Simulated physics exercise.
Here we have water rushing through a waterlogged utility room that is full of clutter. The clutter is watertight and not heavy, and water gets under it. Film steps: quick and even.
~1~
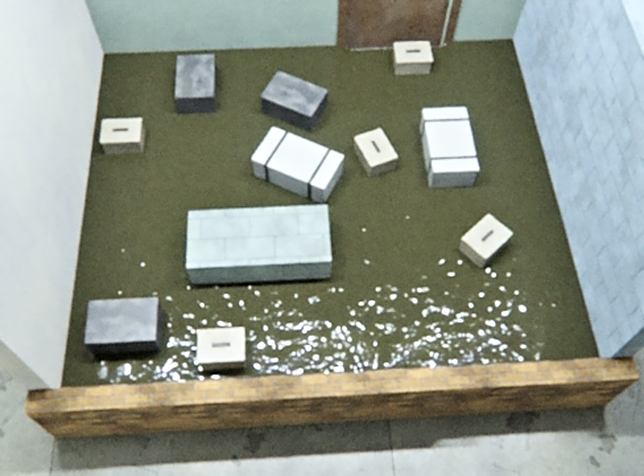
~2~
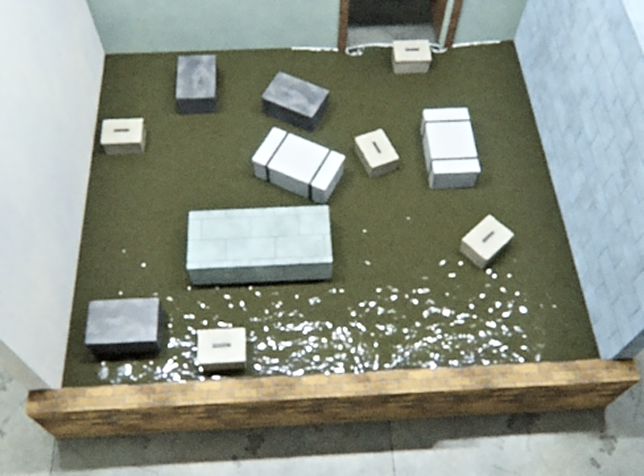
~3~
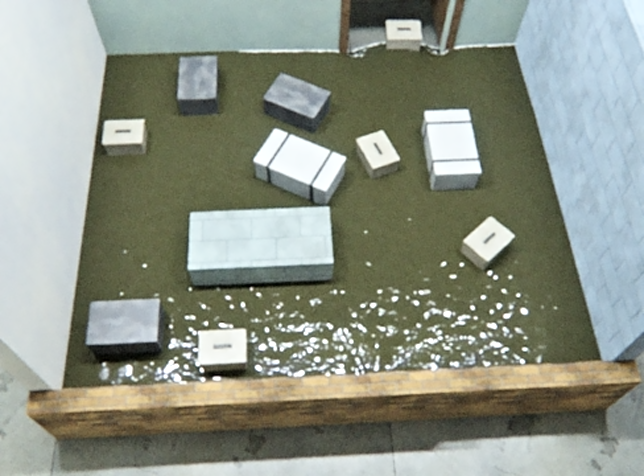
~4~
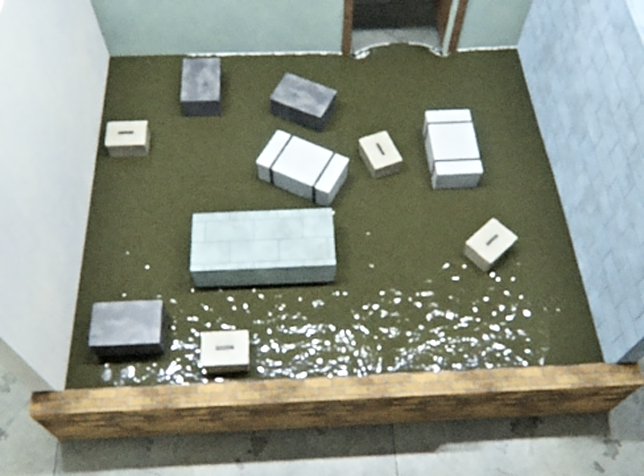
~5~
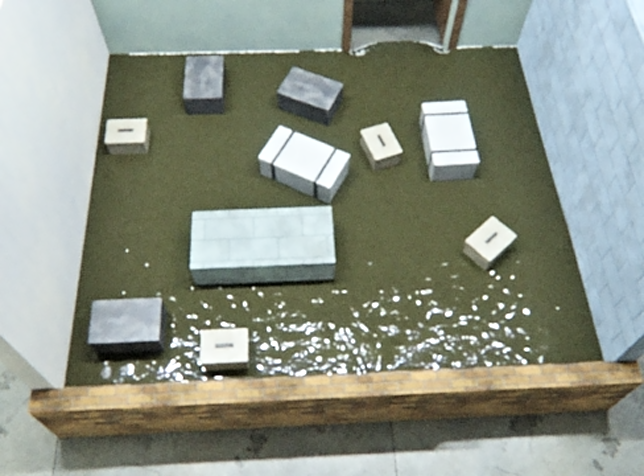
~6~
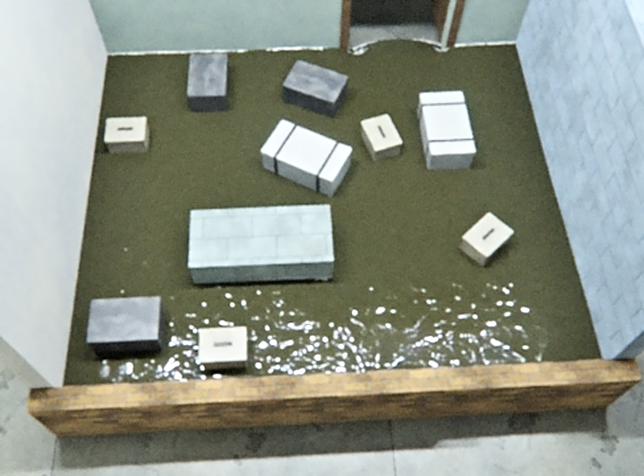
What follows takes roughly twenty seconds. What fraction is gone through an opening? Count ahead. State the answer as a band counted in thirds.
Answer: Two thirds or more.
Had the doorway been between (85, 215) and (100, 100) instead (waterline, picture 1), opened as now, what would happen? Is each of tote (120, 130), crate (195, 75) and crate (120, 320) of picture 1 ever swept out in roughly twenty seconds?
Result, in listed order: Exited / exited / exited.
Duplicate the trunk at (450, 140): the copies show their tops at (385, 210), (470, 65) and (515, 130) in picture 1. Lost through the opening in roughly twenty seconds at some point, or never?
Copy by copy, in the order given: Swept away, swept away, swept away.
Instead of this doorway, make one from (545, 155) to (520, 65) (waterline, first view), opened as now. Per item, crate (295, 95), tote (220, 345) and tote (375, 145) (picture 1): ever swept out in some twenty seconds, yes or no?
Going through them, number one is flushed away, number two is held back and number three is flushed away.
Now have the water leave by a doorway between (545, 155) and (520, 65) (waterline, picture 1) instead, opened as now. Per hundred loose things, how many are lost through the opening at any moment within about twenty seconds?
Close to 60 %, I think.
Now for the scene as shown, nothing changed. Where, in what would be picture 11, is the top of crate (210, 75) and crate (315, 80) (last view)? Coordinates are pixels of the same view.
(238, 68) and (367, 45).
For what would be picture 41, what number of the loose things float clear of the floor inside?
The answer is 4.
A moment on, 1 of 10 are out; 9 afloat.
Next, 4 of 10 are out; 6 afloat.
Later, 6 of 10 are out; 4 afloat.
In the end, 7 of 10 are out; 3 afloat.
